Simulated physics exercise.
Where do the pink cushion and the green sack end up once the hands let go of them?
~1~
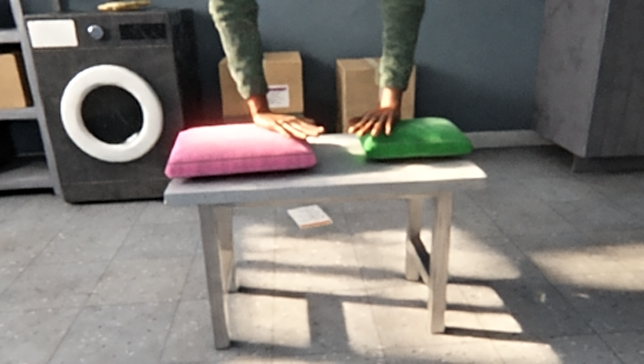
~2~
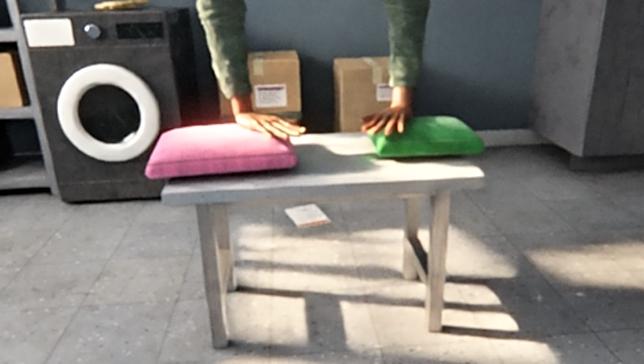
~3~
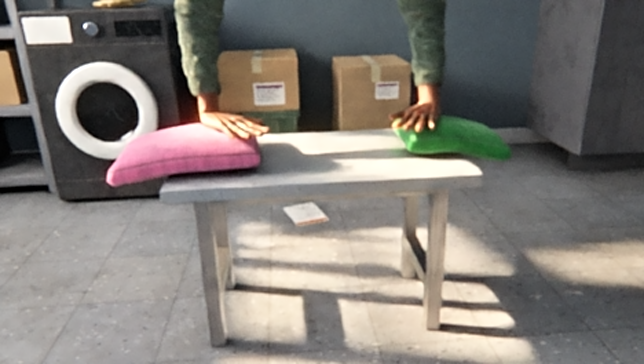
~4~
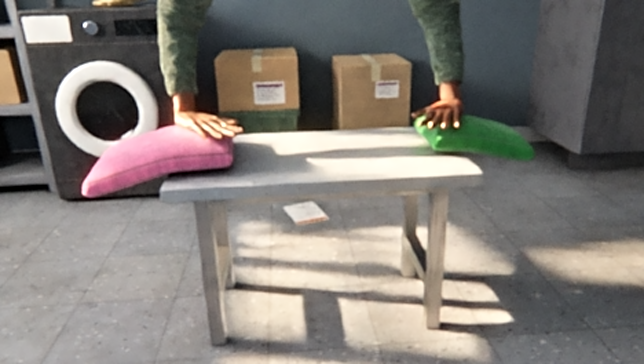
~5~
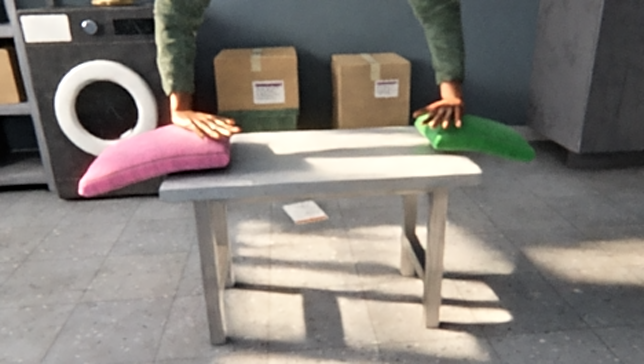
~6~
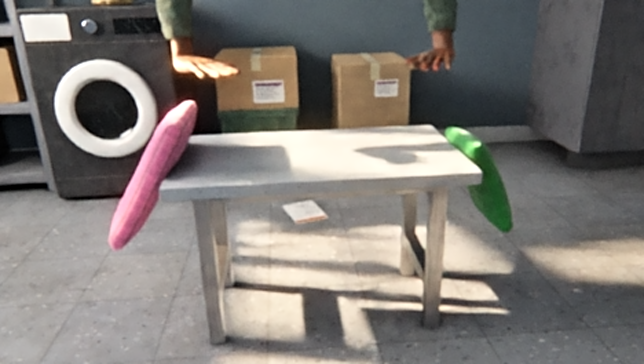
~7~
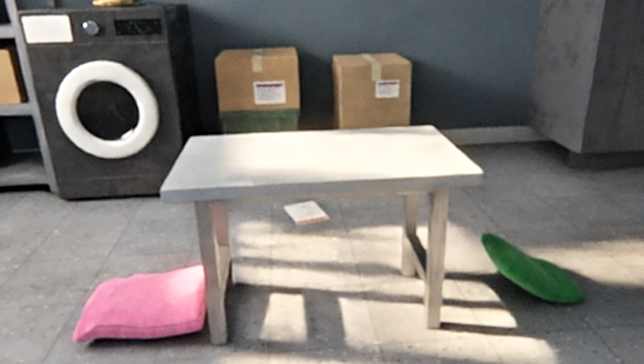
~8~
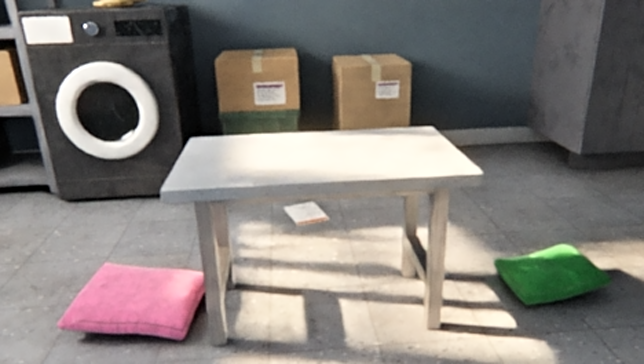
Both end up on the floor. The pink cushion drops off the left end of the bench and the green sack slides off the right end.
